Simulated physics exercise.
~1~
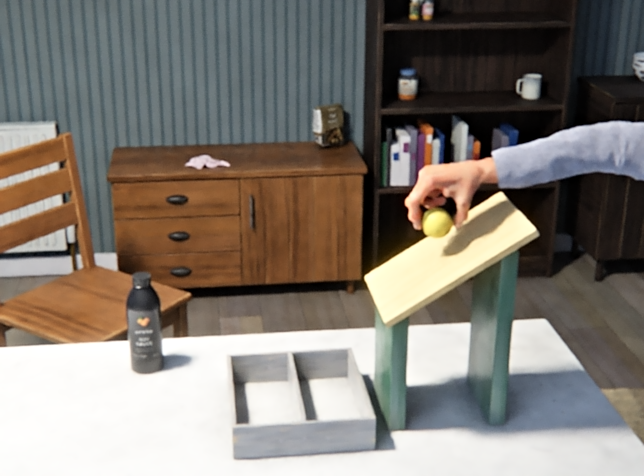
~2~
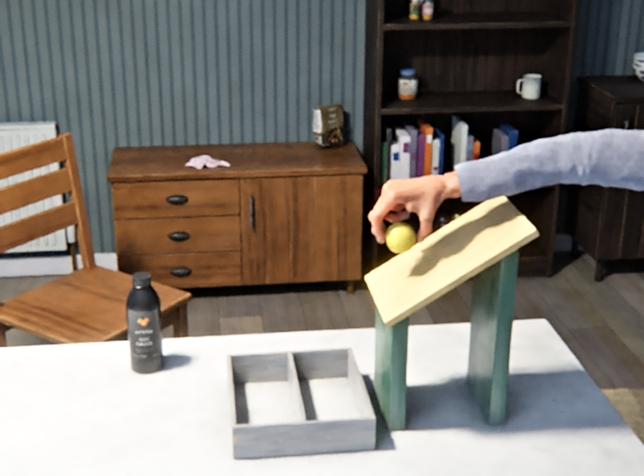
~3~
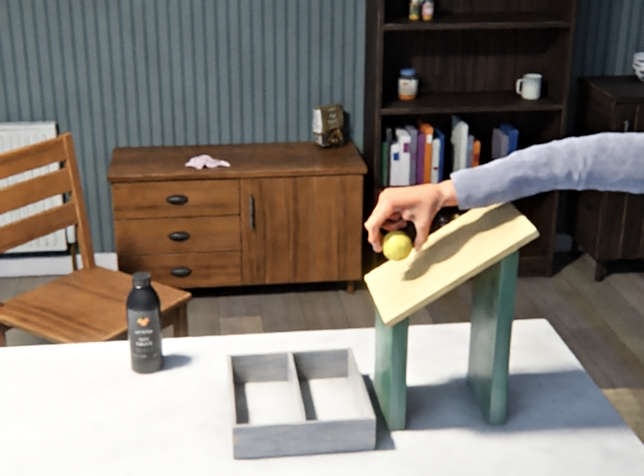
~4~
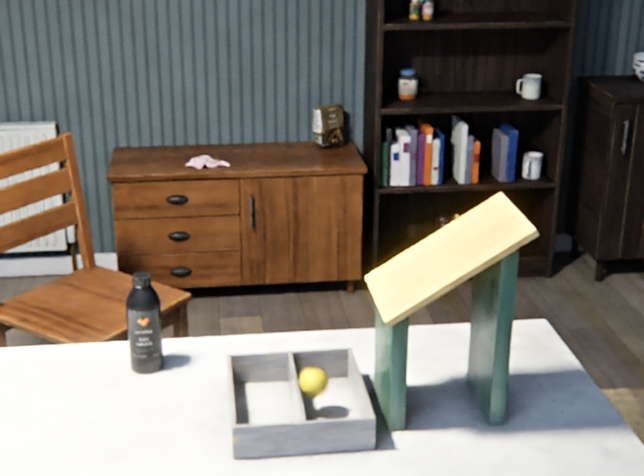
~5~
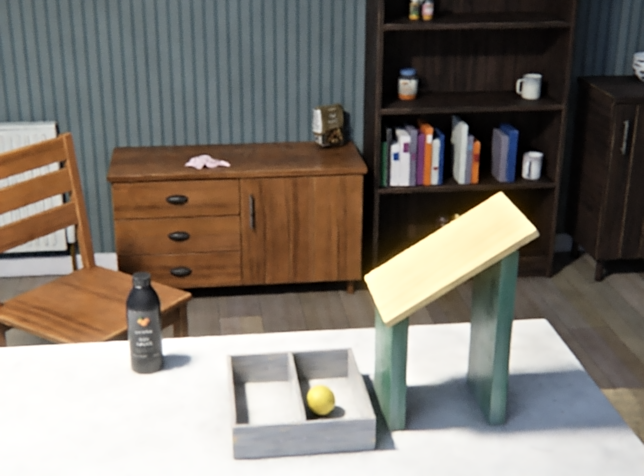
On a white table in a room with wooden furniture, a hand moved a yellow lemon down along a slanted board and let go, and the lemon dropped into the nearer bay of a gray tray and stayed there, while a black bottle stood still.
